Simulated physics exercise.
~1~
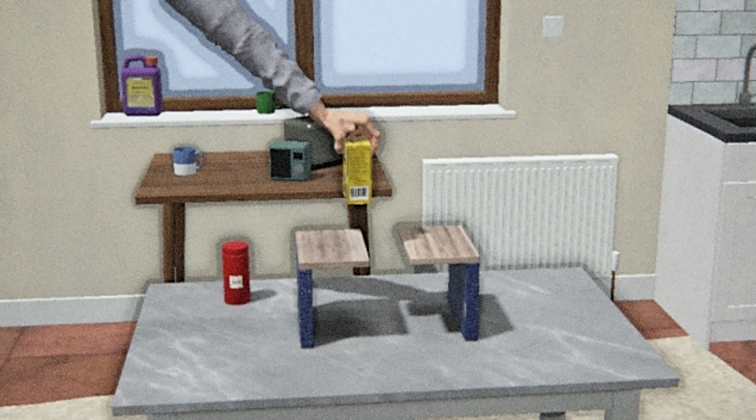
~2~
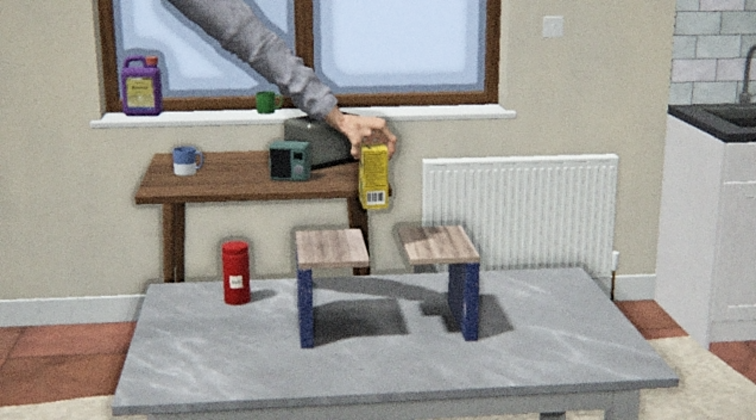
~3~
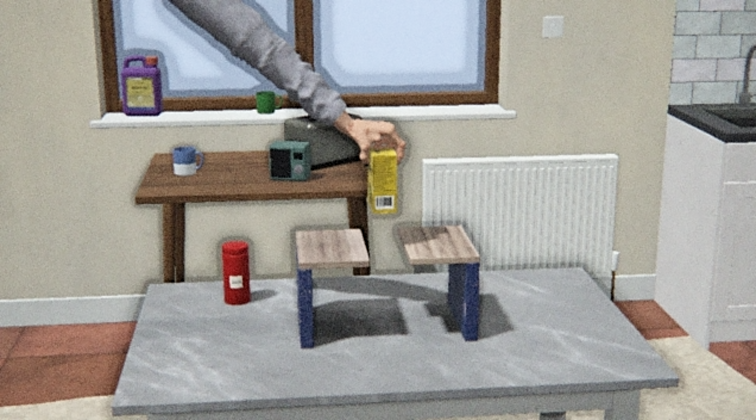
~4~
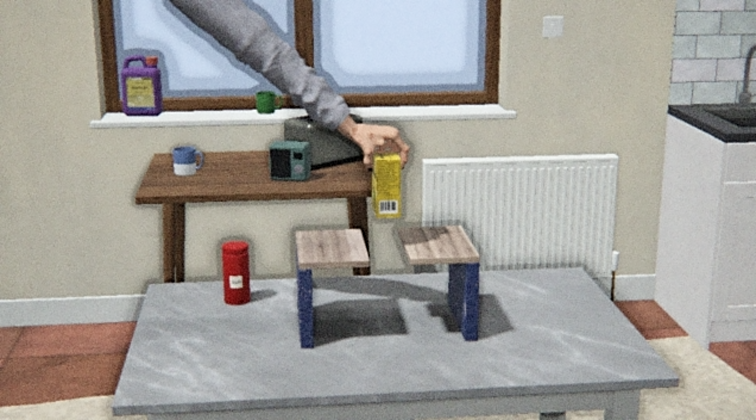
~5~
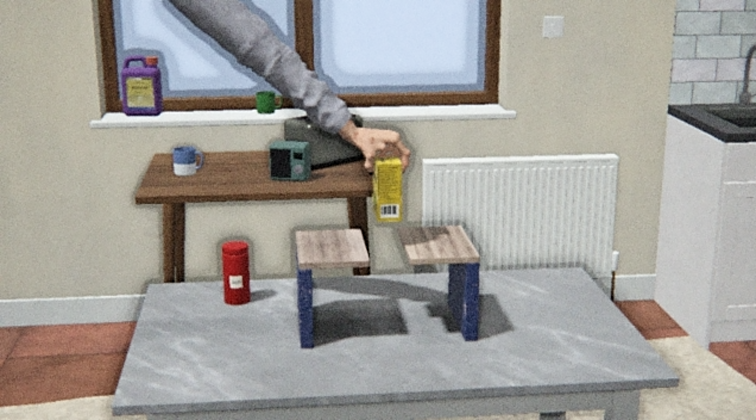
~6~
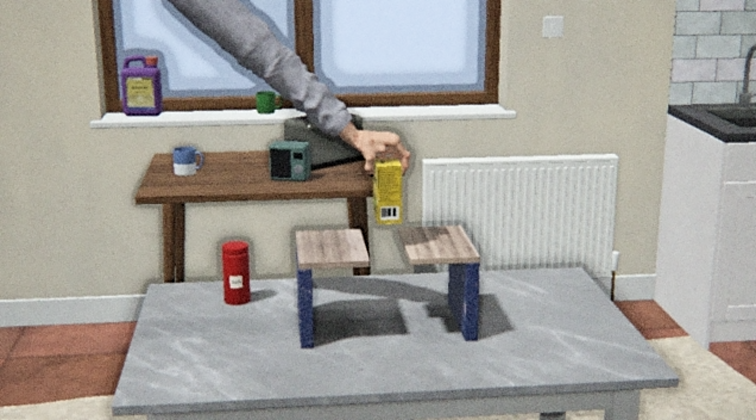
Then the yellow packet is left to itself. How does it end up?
Oh, it lands on the table below.
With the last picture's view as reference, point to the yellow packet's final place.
End point in the final view: About (387, 298).
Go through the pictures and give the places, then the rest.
Being brought over the gap; yellow packet (357, 170); red jar (236, 273), in the first frame.
Being brought over the gap; yellow packet (373, 175); red jar (236, 273), in the second frame.
Being brought over the gap; yellow packet (382, 179); red jar (236, 273), in the third frame.
Being brought over the gap; yellow packet (386, 184); red jar (236, 273), in the fourth frame.
Held still over the gap; yellow packet (387, 188); red jar (236, 273), in the fifth frame.
Held still over the gap; yellow packet (387, 190); red jar (236, 273), in the sixth frame.
Then, 0.20 s after the last picture, yellow packet slid a little near (387, 211).
Then, 0.30 s after the last picture, yellow packet slid well along near (387, 270).
Then, 0.50 s after the last picture, yellow packet slid well along near (387, 296).
At rest, moved from the start, yellow packet; red jar in place. Seen from the same camera at the end, yellow packet near (387, 299). The packet drops through.
